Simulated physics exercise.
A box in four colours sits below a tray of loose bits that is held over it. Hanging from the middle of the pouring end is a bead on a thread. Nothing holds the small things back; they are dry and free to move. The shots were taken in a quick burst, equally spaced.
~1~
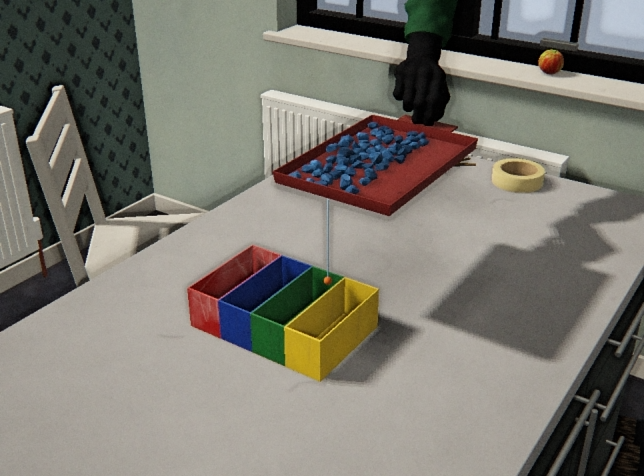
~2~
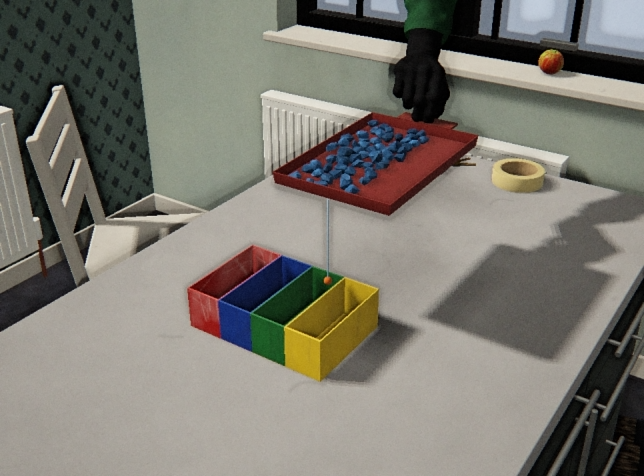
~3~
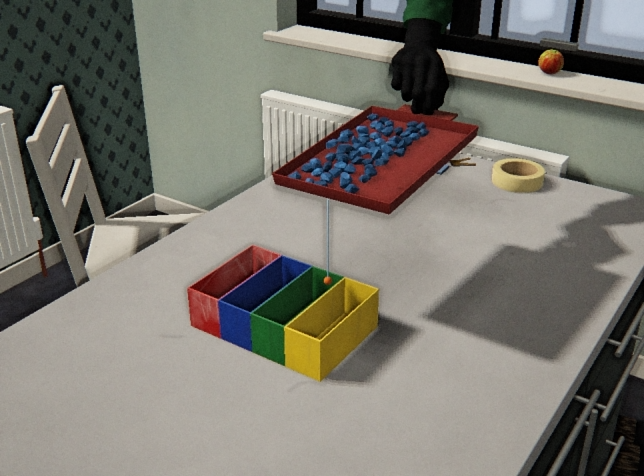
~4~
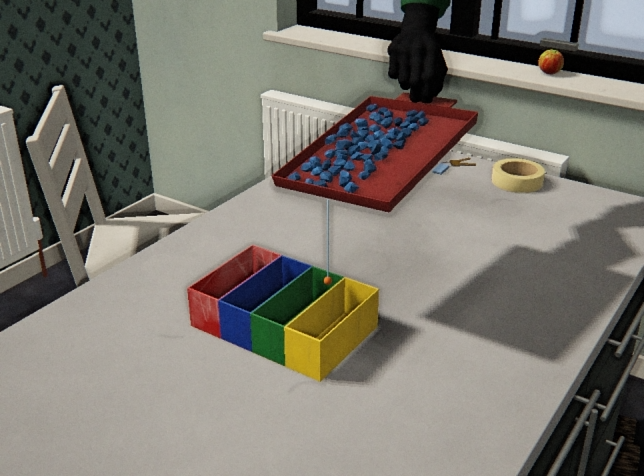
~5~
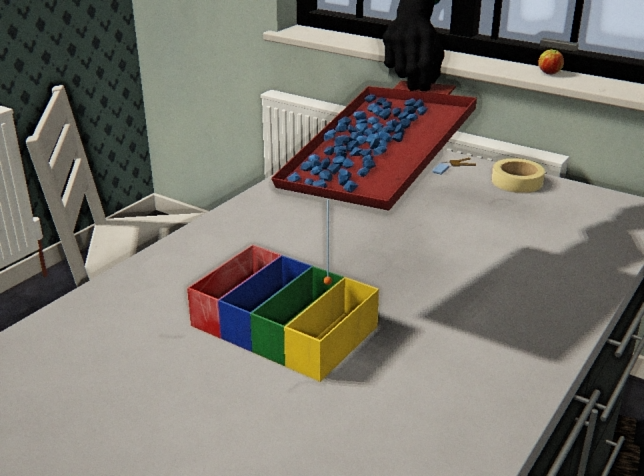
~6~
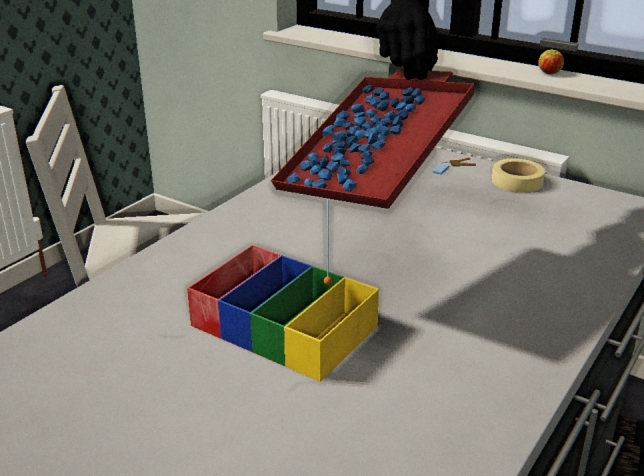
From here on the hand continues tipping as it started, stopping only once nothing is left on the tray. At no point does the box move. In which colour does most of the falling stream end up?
Most of the stream ends up in the blue cell.
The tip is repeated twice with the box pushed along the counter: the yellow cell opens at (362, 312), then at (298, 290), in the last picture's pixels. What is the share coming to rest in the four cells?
Roughly 90 %, then roughly 90 %.
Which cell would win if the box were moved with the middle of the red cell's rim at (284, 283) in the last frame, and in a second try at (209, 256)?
In order: Red, green.
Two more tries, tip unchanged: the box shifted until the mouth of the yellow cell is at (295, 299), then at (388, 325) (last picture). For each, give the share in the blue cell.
Roughly 10 % and 10 %.
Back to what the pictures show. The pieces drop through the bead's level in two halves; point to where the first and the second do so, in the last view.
First half (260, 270); second half (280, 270).
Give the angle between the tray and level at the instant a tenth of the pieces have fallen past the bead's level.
80°.
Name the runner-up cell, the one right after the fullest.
The runner-up is the cell in green.
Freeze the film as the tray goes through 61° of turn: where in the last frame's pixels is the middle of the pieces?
The middle of the pieces sits at roughly (305, 164).
Just after the last frame, tray tipped steeply; almost all on the tray; just a few falling or outside the box.
A moment on, tray tipped right over; roughly a quarter on the tray; roughly a third in the blue cell; about a tenth in the red cell; about a tenth in the green cell; about a tenth falling or outside the box.
Further on, tray tipped past a quarter turn; roughly two thirds in the blue cell; roughly a quarter in the green cell; about a tenth in the red cell.
When it is over, tray tipped past a quarter turn; roughly two thirds in the blue cell; roughly a quarter in the green cell; about a tenth in the red cell; not one in the yellow cell.
